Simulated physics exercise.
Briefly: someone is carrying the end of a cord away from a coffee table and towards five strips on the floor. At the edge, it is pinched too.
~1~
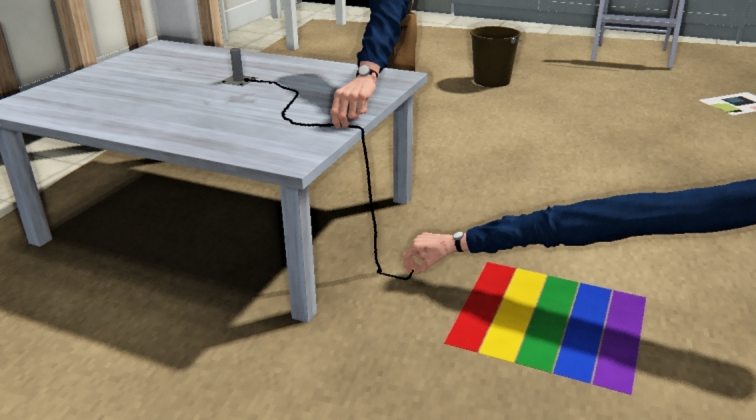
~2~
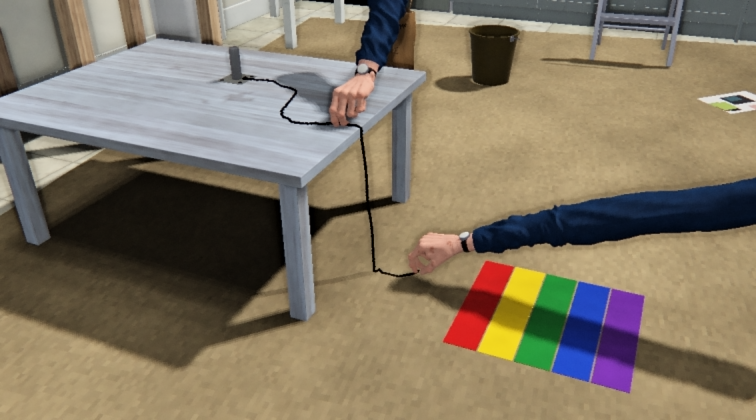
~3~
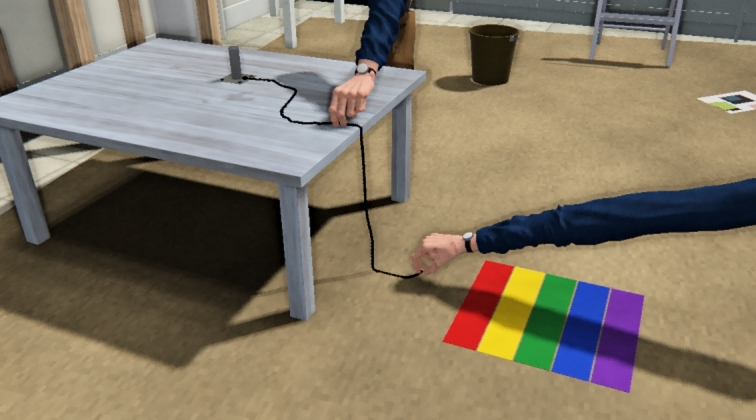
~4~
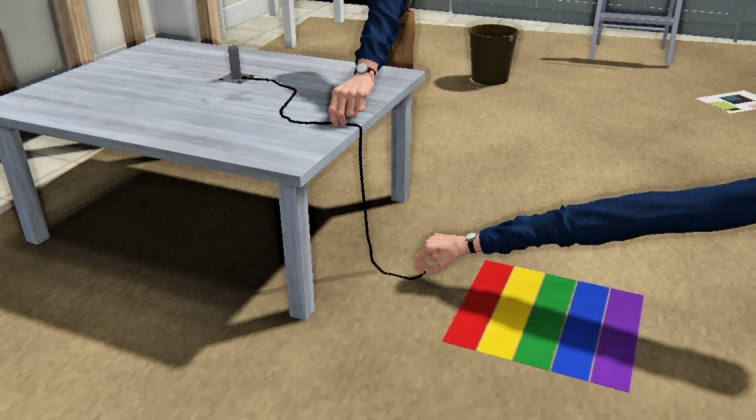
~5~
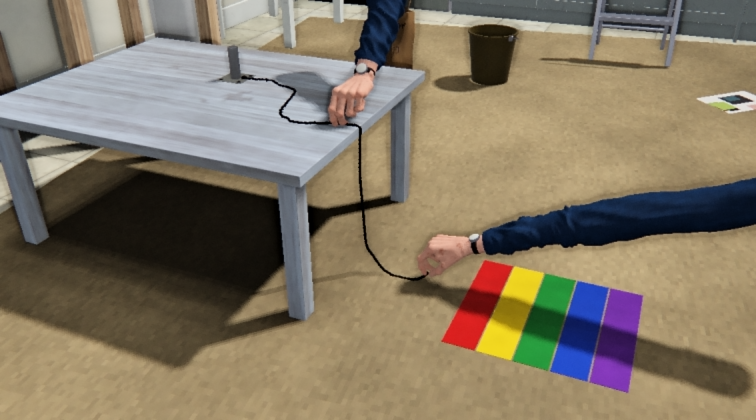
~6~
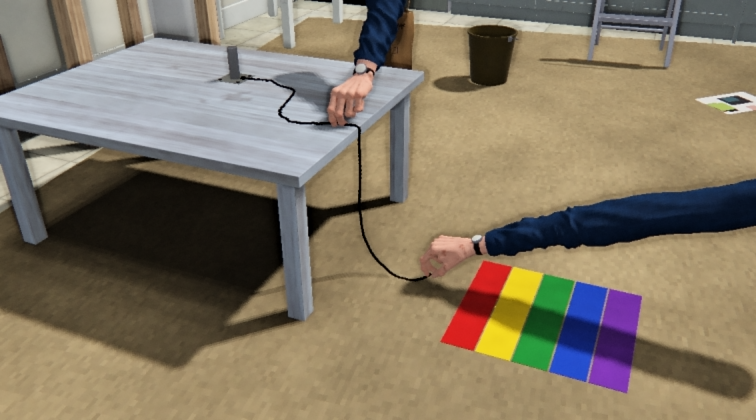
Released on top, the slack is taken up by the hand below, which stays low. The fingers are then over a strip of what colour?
A blue strip.
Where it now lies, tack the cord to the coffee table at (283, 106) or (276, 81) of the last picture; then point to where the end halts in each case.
Roughly (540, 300), then roughly (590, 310).
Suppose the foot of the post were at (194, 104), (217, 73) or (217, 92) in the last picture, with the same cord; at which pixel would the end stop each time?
In order, the pixels are (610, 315), (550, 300) and (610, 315).
Early on, end near (534, 299); over green.
Midway, end near (570, 307); over blue.
At the end of the slack, end near (592, 313); over blue. The blue one.
